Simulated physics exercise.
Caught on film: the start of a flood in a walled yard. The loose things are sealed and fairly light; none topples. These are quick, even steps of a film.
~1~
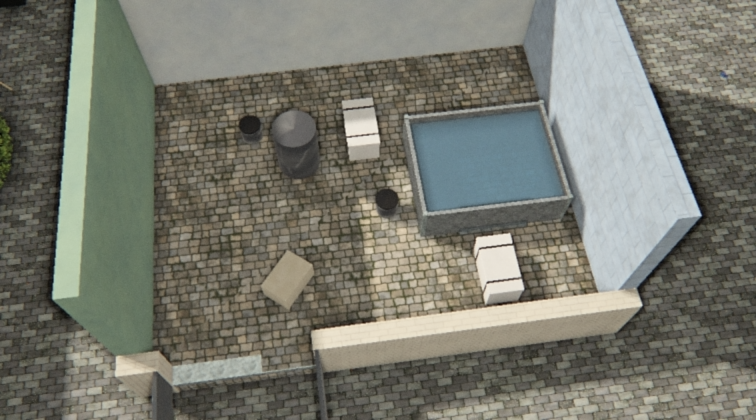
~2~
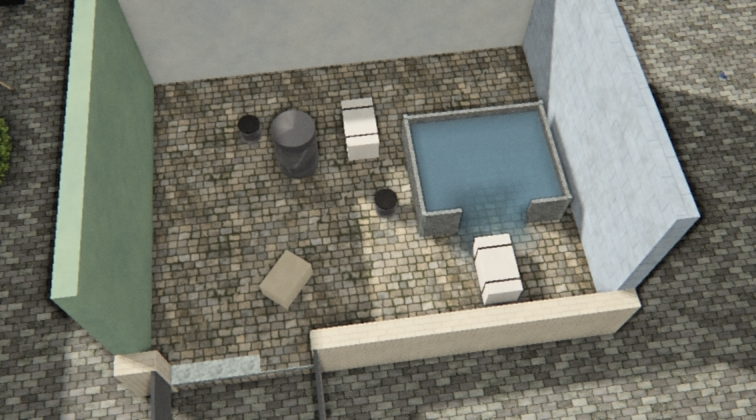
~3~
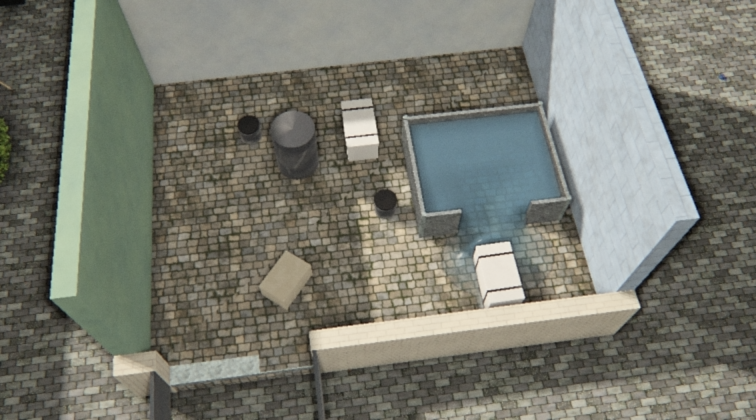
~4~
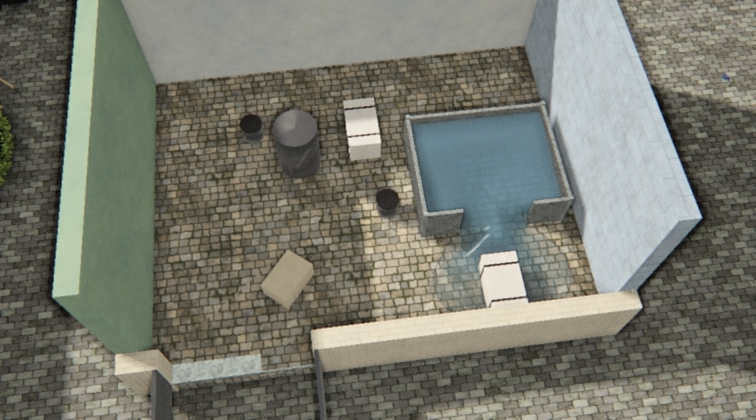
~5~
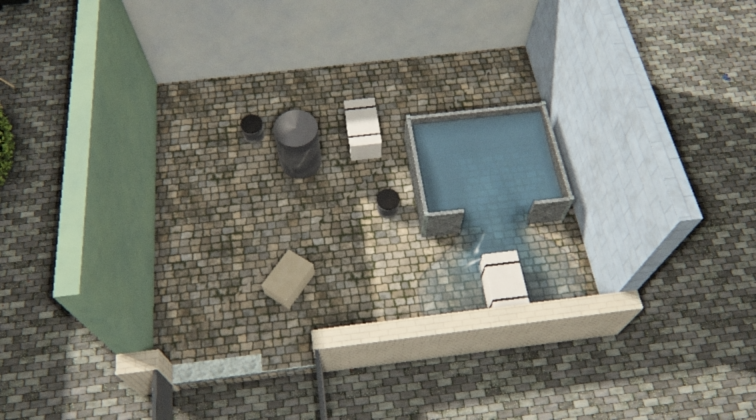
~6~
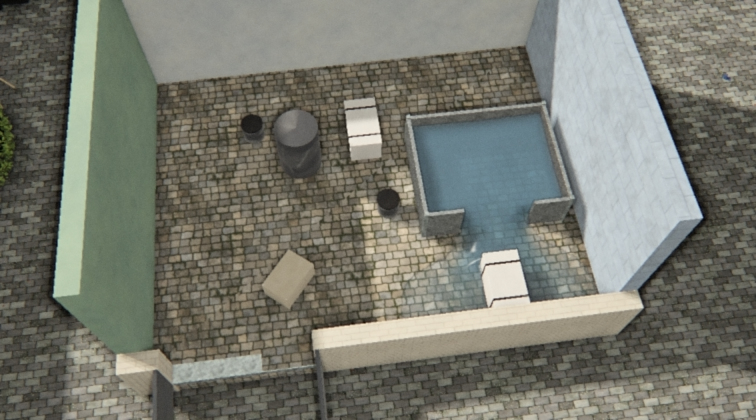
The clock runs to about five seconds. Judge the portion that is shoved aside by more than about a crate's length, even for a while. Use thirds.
That comes to between one and two thirds.
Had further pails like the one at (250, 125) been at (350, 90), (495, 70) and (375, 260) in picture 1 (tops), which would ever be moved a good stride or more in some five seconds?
In that order: Less than that, under that, shifted that much.
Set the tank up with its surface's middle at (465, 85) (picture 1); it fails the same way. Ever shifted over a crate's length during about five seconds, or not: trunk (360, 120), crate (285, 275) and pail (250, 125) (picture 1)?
In that order: Under that, moved that far, not that far.
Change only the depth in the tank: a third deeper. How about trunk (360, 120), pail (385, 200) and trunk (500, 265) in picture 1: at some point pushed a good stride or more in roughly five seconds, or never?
In that order: Never so far, short of that, shifted that much.
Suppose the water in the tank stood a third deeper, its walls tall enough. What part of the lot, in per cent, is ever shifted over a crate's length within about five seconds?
Close to 40 %.
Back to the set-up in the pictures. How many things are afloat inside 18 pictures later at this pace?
That makes 0.
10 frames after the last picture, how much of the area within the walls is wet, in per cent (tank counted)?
Near 40 in a hundred.
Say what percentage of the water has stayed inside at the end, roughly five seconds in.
I make it 96 per cent.
A moment on, 0 of 5 are well off their spots; 1 afloat.
Next, 1 of 5 are well off their spots; 1 afloat.
Later, 2 of 5 are well off their spots; 0 afloat.
In the end, 2 of 5 are well off their spots, and 2 have been at some point; 0 afloat.
